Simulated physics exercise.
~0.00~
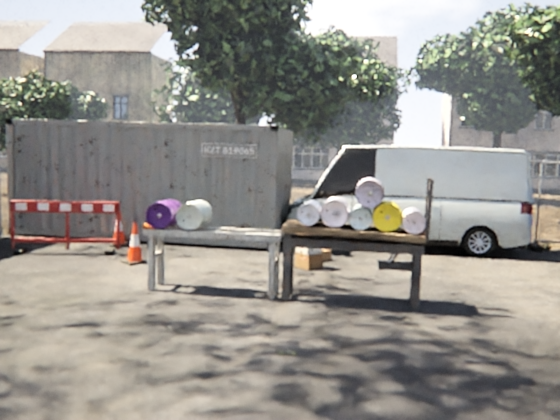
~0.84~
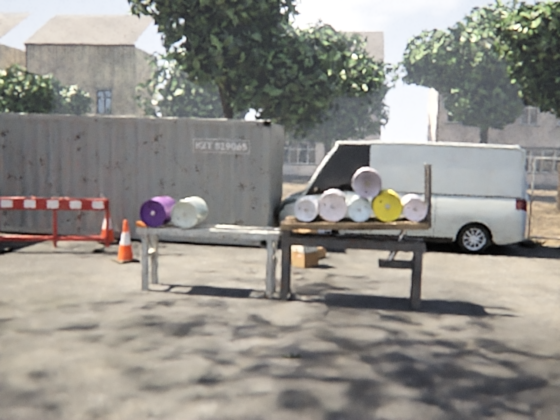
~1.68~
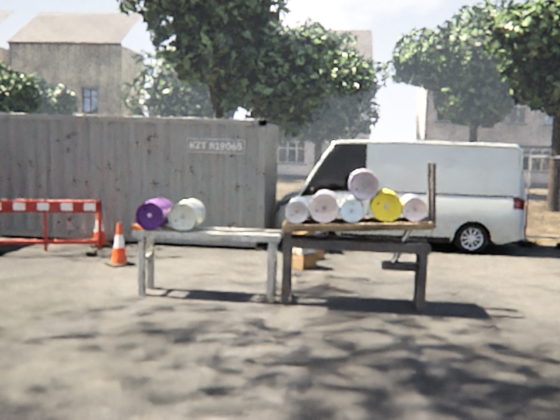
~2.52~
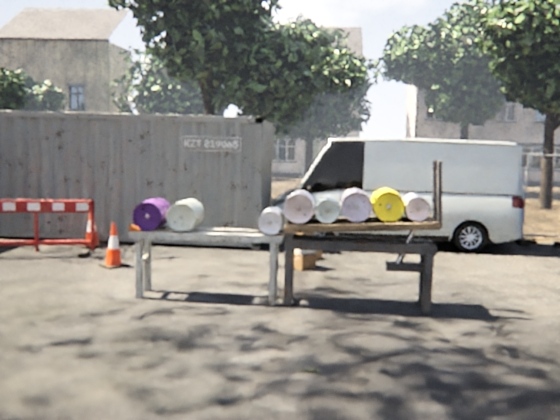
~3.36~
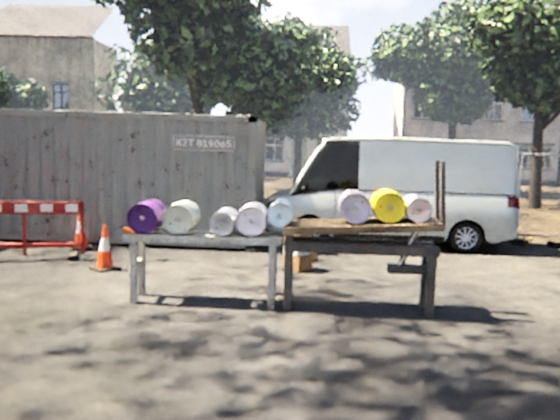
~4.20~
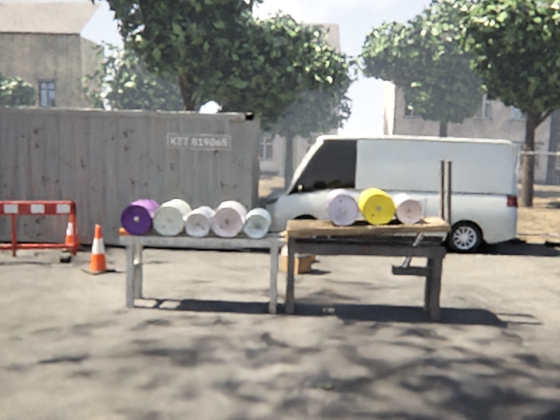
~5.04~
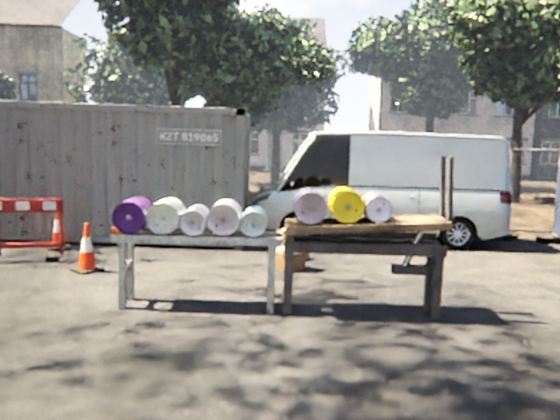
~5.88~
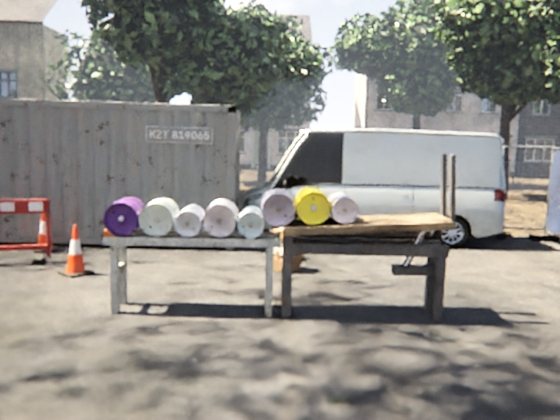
In a sunlit paved yard, seen from the front with a slight sideways drift, two benches stand before a grey container, an orange cone and a white van. A purple drum and a pale one lie end-on at the left, while more pale drums and a yellow one rest on the right-hand deck, one perched on top. The perched drum settles into the row as pale drums roll left onto the lower rack, closing up behind the purple one. Yellow and its two pale neighbours then roll left, ending near the deck's left edge, with purple still at the far left.
